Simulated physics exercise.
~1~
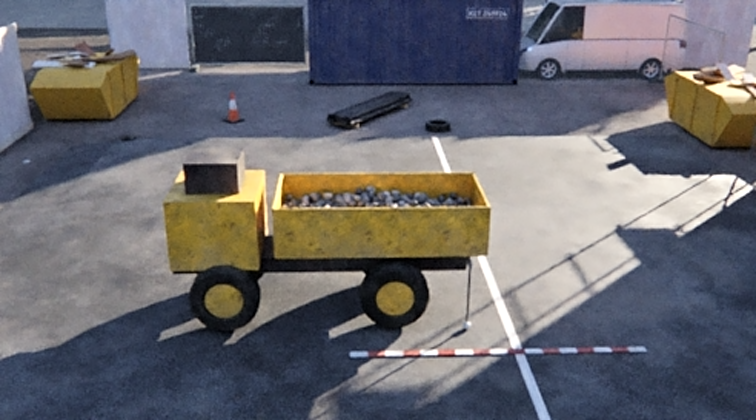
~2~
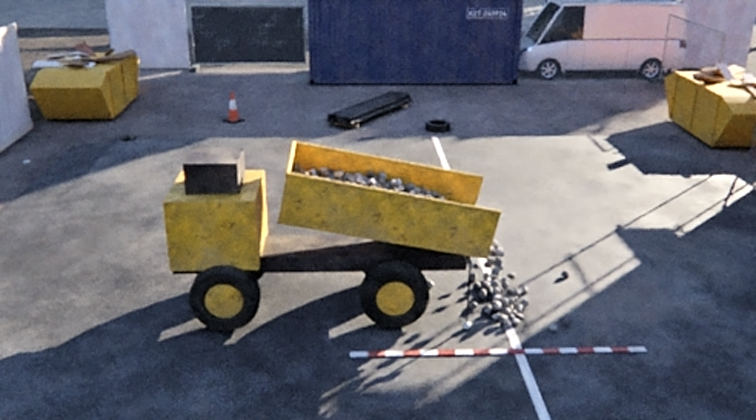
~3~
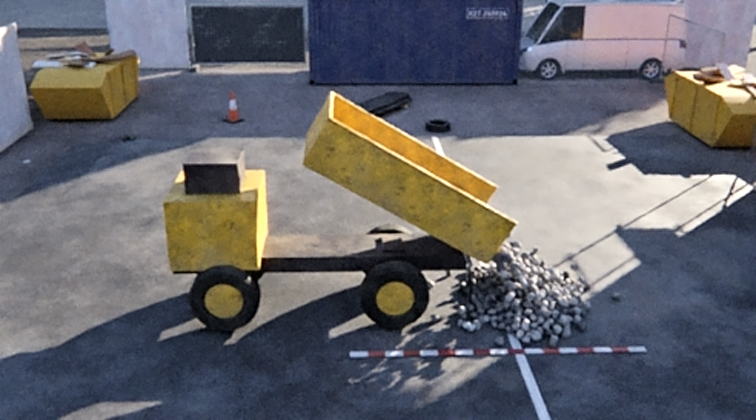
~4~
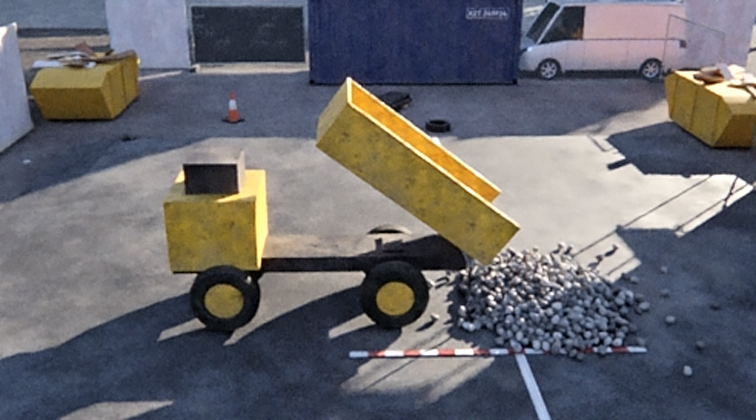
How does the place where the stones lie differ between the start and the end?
At the start the stones lie inside the truck's level yellow body. By the end they are on the ground to the right, in a broad pile behind the truck that lies mostly beyond the painted white line.
